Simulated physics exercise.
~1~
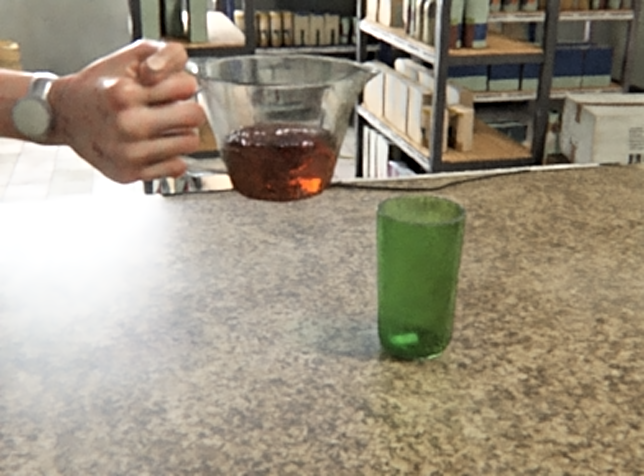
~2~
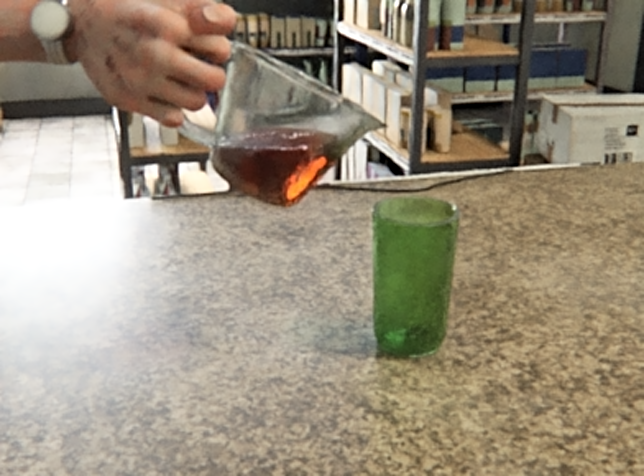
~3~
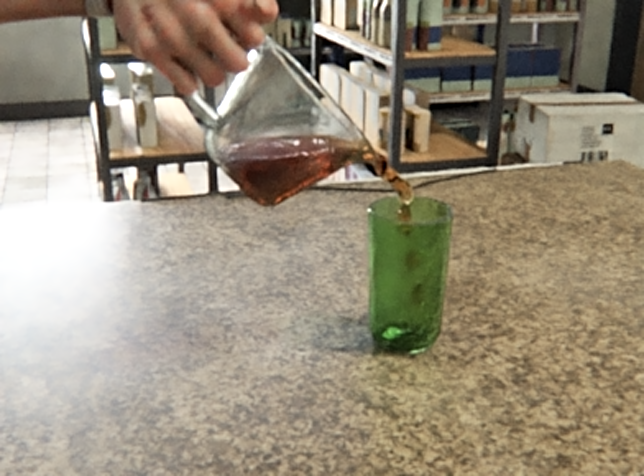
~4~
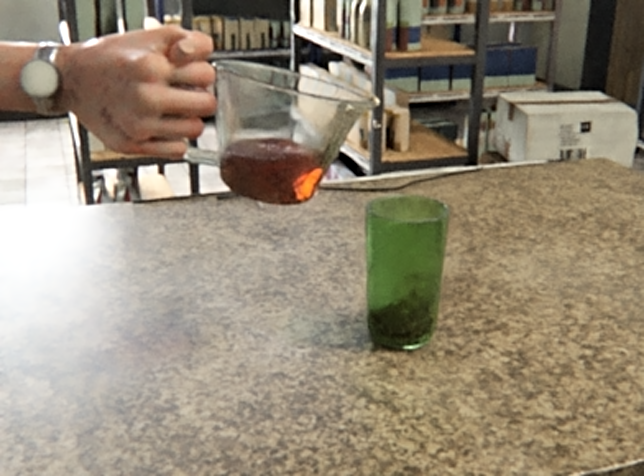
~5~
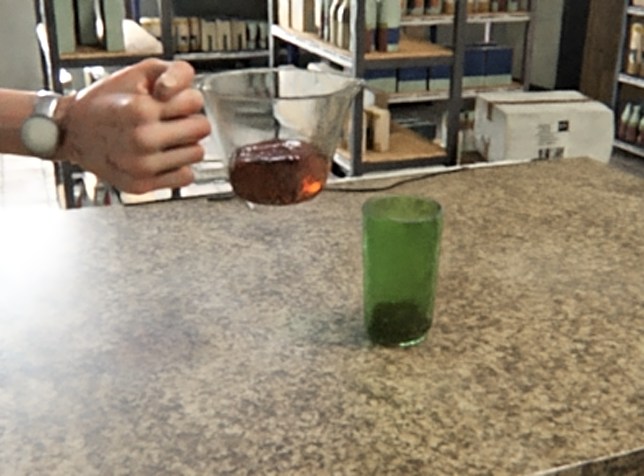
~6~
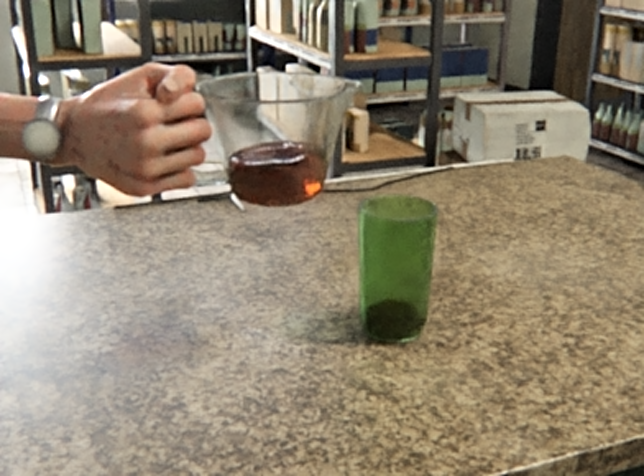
Hand tilting a glass jug of reddish-brown tea, pouring a little into a green glass, then levelling it with tea still inside.
